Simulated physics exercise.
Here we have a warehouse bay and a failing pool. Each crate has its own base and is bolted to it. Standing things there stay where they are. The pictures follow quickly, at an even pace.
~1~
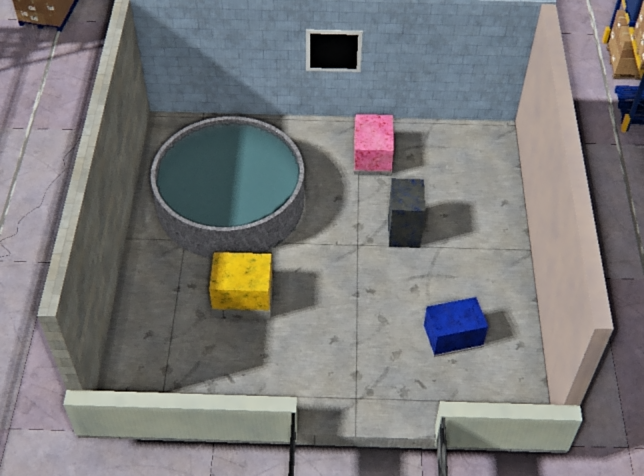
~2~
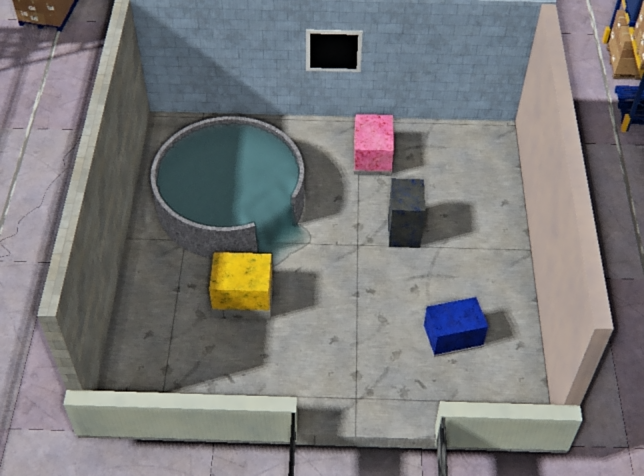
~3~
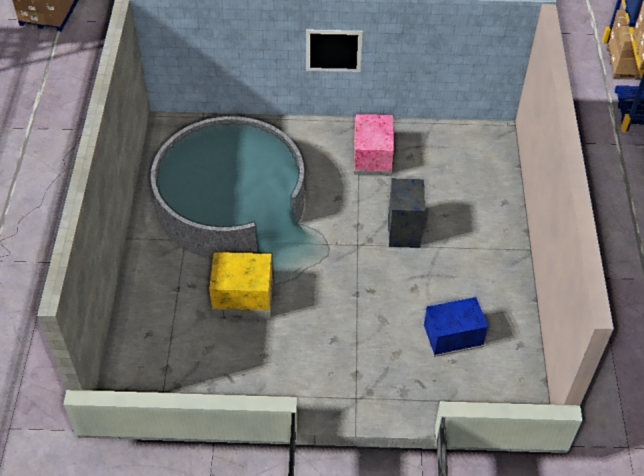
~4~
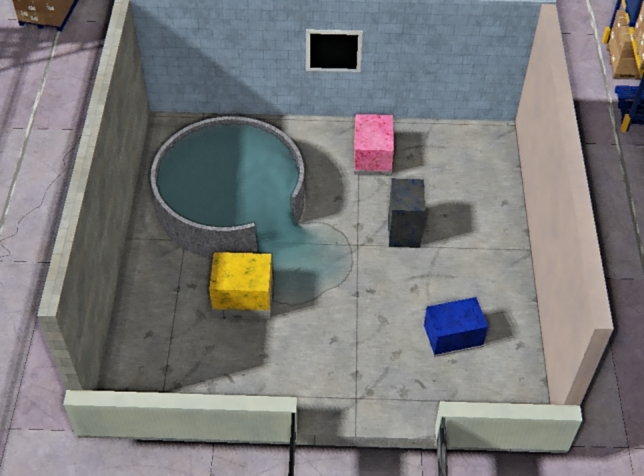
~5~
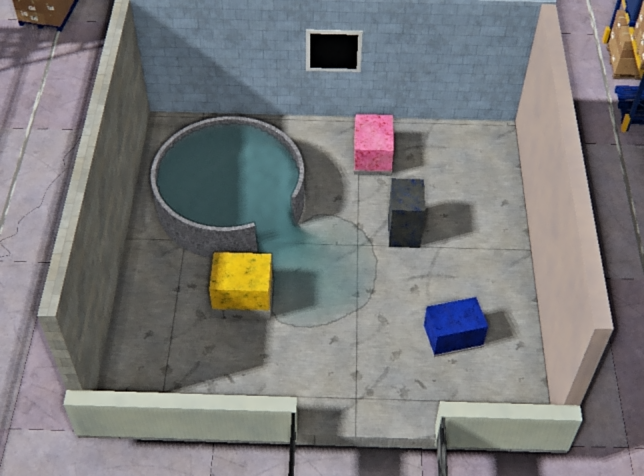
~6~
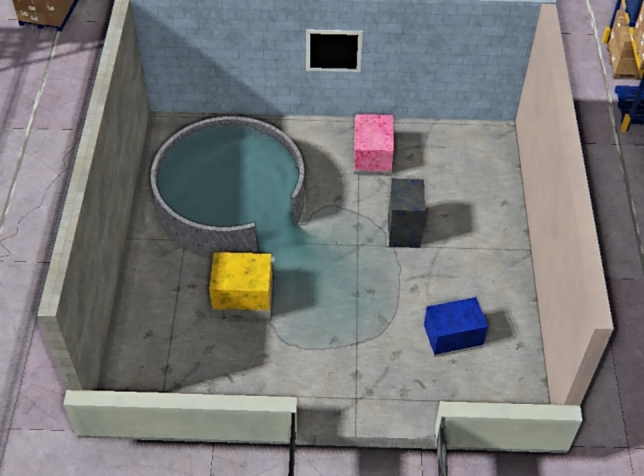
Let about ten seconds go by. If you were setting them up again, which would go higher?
I'd say the yellow crate can stay, the pink crate can stay, the blue crate goes higher.
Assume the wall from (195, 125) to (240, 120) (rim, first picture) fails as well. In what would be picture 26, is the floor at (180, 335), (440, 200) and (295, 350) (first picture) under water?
The first comes out soaked, the second untouched, the third untouched.
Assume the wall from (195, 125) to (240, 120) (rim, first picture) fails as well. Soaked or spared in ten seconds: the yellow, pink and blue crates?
I'd say the yellow crate stays clear, while the pink crate is overrun and the blue crate is overrun.
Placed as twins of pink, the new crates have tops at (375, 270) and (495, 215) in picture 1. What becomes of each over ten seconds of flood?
For the first position it is reached; for the second it is reached.
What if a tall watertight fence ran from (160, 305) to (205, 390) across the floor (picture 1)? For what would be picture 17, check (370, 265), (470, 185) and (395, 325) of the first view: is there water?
Taking the three spots in order: Soaked, spared, soaked.
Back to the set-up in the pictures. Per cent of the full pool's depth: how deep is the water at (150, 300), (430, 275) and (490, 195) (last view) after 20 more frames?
Roughly 2, 4 and 4 per cent, in turn.
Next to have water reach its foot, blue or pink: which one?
The blue-painted one, I say.
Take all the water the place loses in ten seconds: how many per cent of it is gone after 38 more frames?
It should be close to 65 percent by then.
A moment on, water covers 30 % of the floor; the yellow crate water round its plinth, the pink crate not reached, the blue crate water round its plinth.
Next, water covers 45 % of the floor; the yellow crate water round its plinth, the pink crate water round its plinth, the blue crate water round its plinth.
Then, water covers 55 % of the floor; the yellow crate water round its plinth, the pink crate water round its plinth, the blue crate water round its plinth.
Later, water covers 75 % of the floor; the yellow crate water round its plinth, the pink crate water round its plinth, the blue crate water round its plinth.
In the end, water covers 95 % of the floor; the yellow crate stayed above the water, the pink crate stayed above the water, the blue crate was topped.
